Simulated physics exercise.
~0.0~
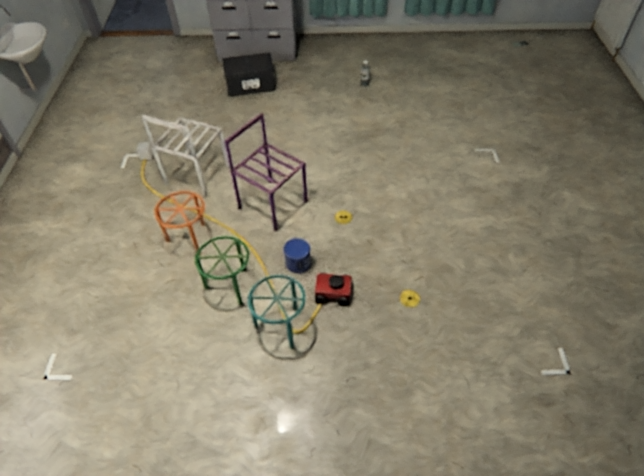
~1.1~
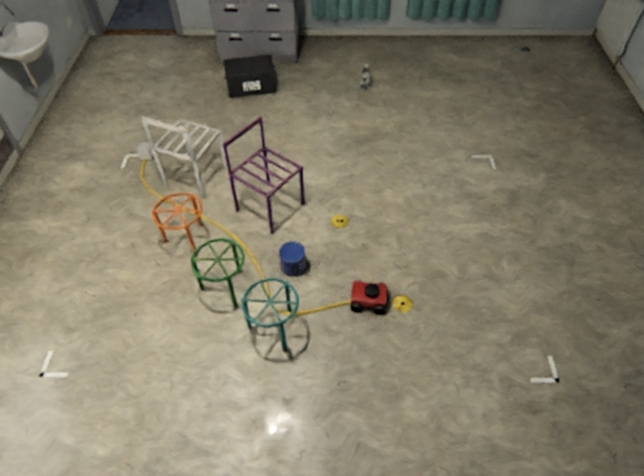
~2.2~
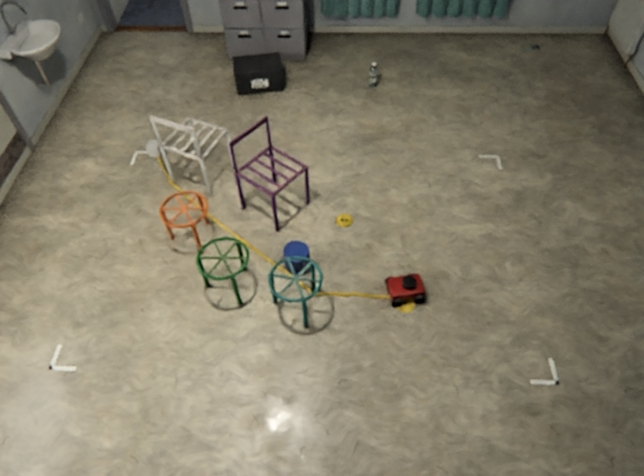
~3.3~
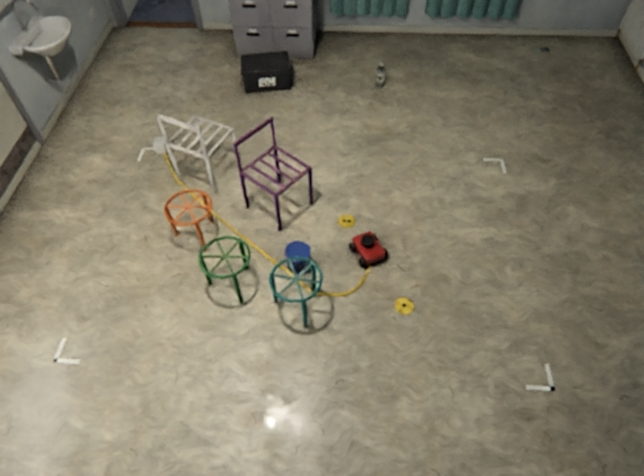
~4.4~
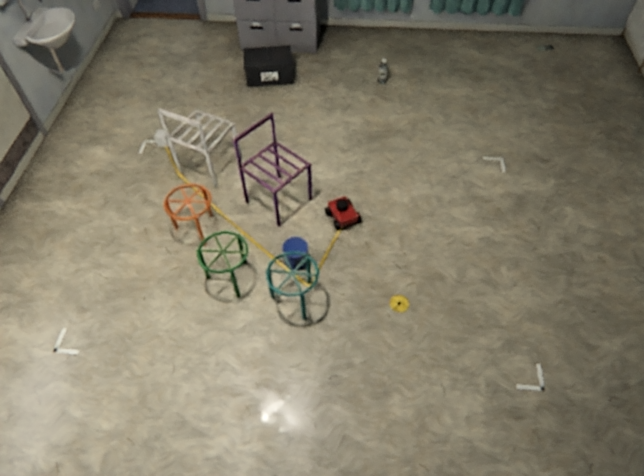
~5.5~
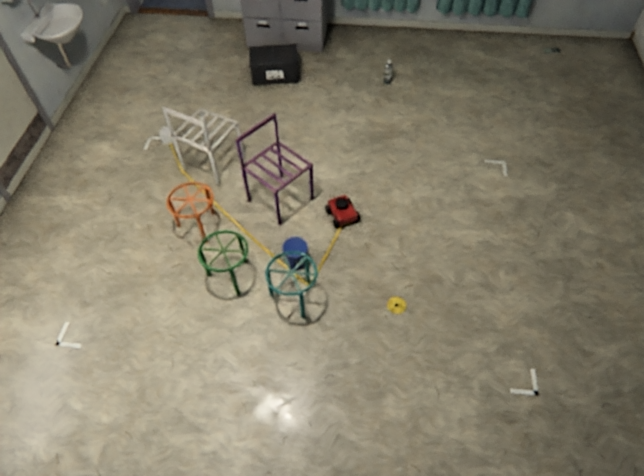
A red cart trailing a yellow cord drove right past chairs, stools and a blue bin to a yellow mark, and the teal stool shifted toward the bin. The cart then went up and left to another mark and stopped, the stool still standing.
